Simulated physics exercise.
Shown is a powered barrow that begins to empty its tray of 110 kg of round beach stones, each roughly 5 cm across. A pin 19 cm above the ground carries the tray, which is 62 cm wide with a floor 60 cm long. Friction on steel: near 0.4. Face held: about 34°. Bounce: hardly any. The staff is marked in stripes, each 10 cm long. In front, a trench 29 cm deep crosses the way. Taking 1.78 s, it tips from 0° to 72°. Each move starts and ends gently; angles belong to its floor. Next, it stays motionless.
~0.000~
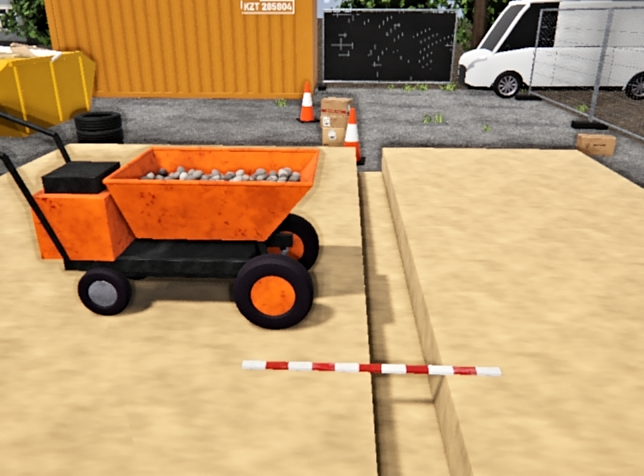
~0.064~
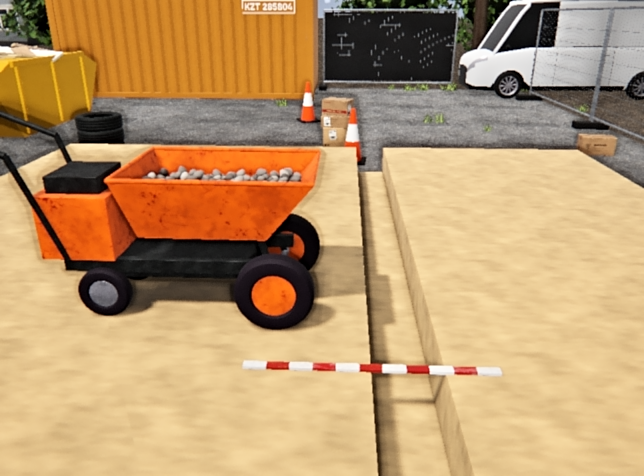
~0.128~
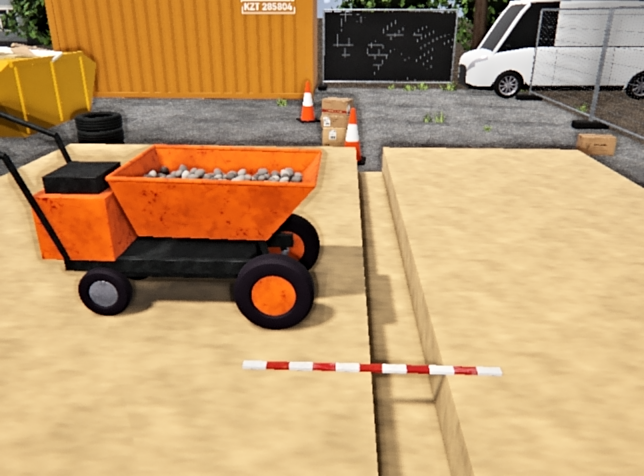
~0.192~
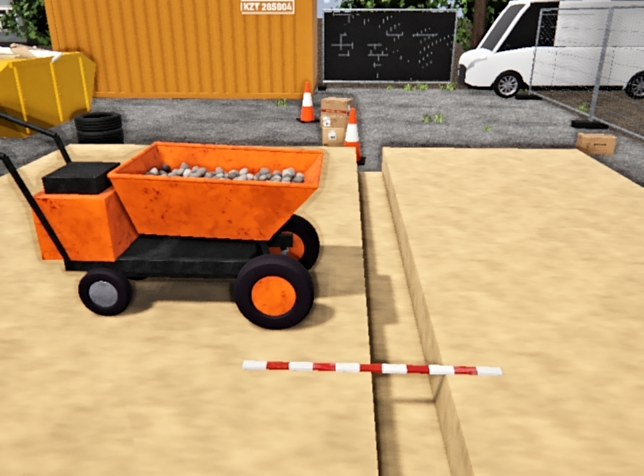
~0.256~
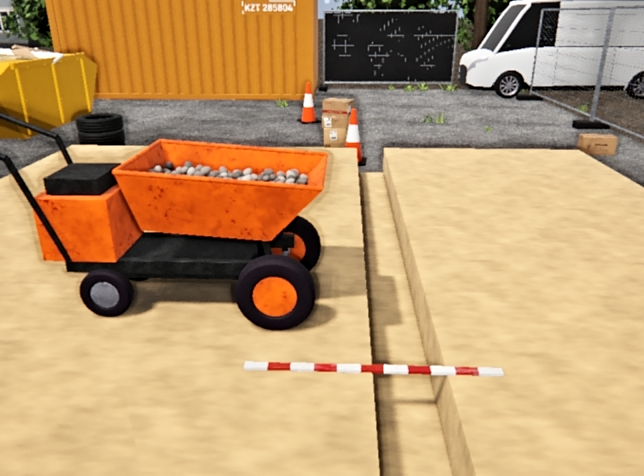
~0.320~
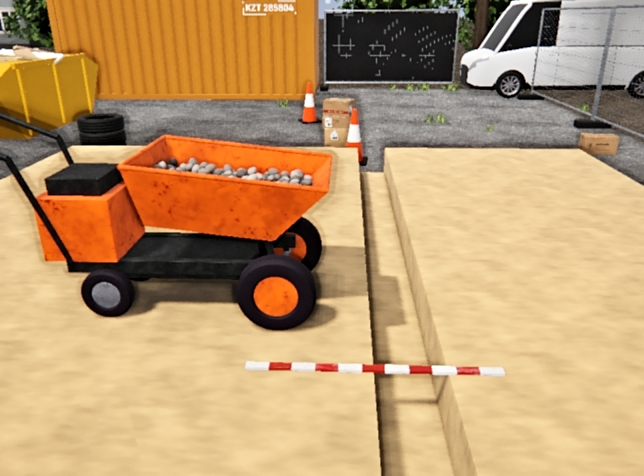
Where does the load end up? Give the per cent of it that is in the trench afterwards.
Some 57 per cent of it.
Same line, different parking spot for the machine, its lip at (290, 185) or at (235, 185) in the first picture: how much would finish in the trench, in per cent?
The first gives about 85 percent and the second about 80 percent.
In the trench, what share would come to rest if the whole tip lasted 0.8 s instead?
I'd put it at roughly 40 per cent.
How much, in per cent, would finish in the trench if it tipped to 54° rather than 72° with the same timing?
Some 45% would finish there.
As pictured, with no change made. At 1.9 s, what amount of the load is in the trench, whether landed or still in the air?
I'd put it near 30 per cent.
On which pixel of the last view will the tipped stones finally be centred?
Somewhere around (422, 330) in the last picture.
After 1.3 s the floor is at 61°; 98 % in the tray, 2 % in the trench; the foremost stones are at (417, 275).
After 1.9 s the floor is at 72°; 34 % in the tray, 31 % in the trench, 35 % past the trench; the foremost stones are at (534, 309).
After 2.2 s the floor is at 72°; 10 % in the tray, 46 % in the trench, 44 % past the trench; the foremost stones are at (604, 318).
After 4.2 s the floor is at 72°; 0 % in the tray, 57 % in the trench, 43 % past the trench; the foremost stones are past the picture's edge.
